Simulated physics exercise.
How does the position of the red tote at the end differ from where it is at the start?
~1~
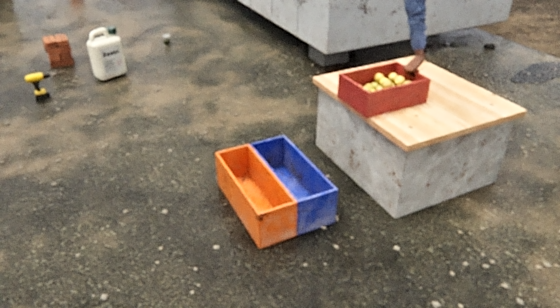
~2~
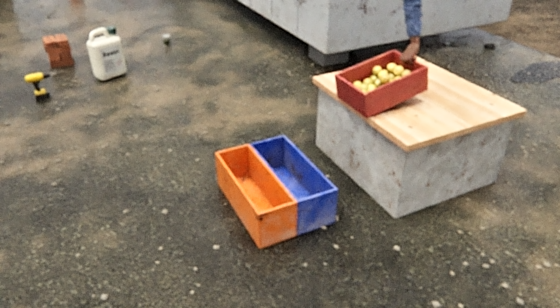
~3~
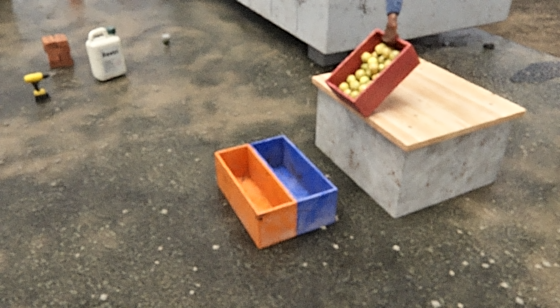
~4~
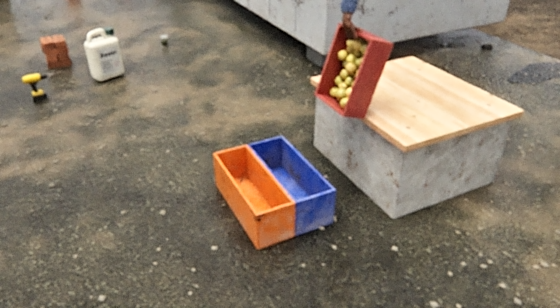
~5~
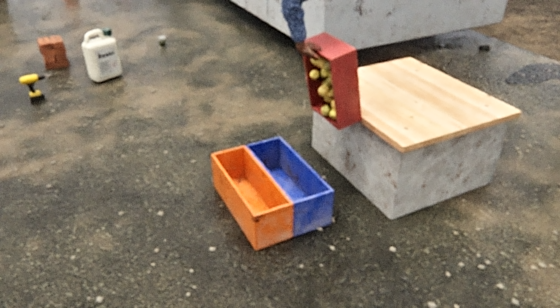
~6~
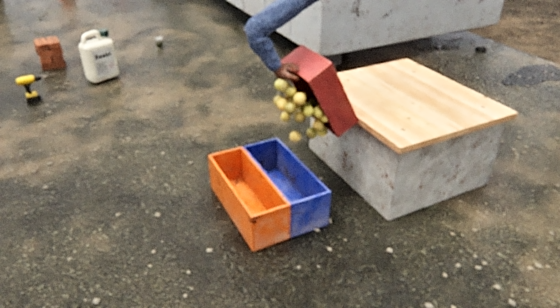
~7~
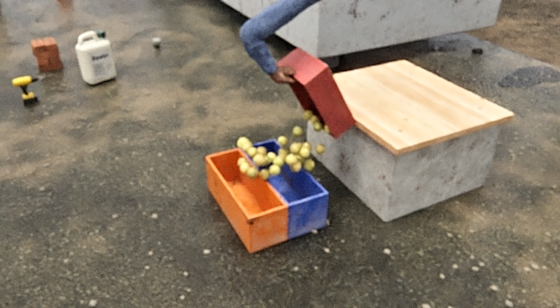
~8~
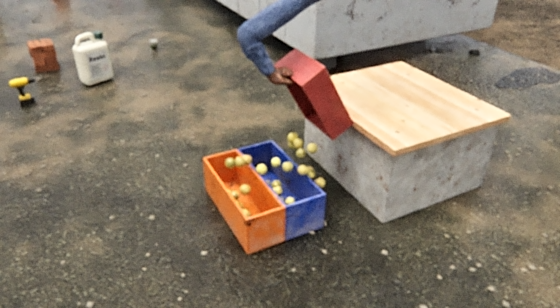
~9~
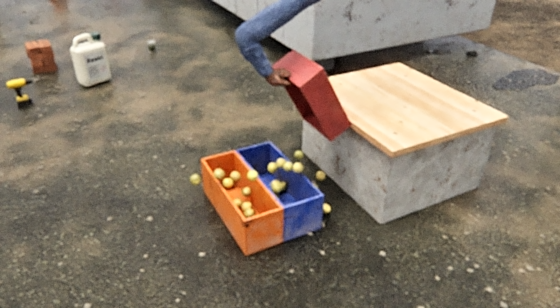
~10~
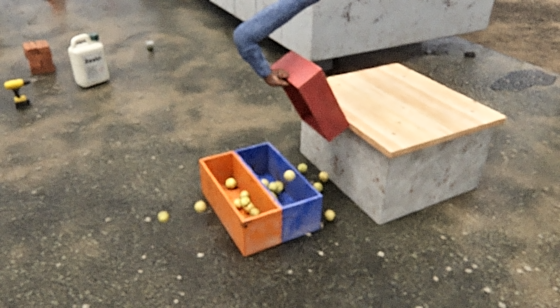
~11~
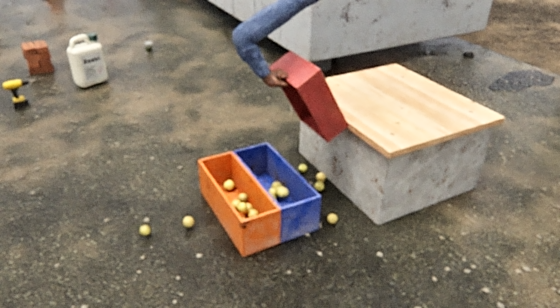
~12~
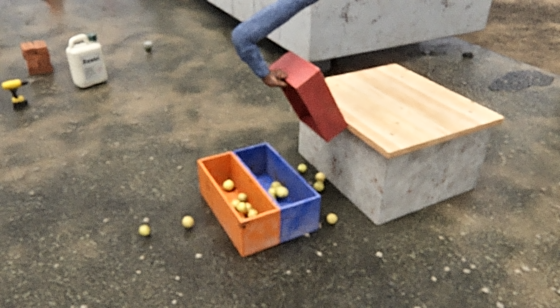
At the start the red tote sits upright on top of the bench. By the end it is farther left, held tipped over at the bench's left edge.
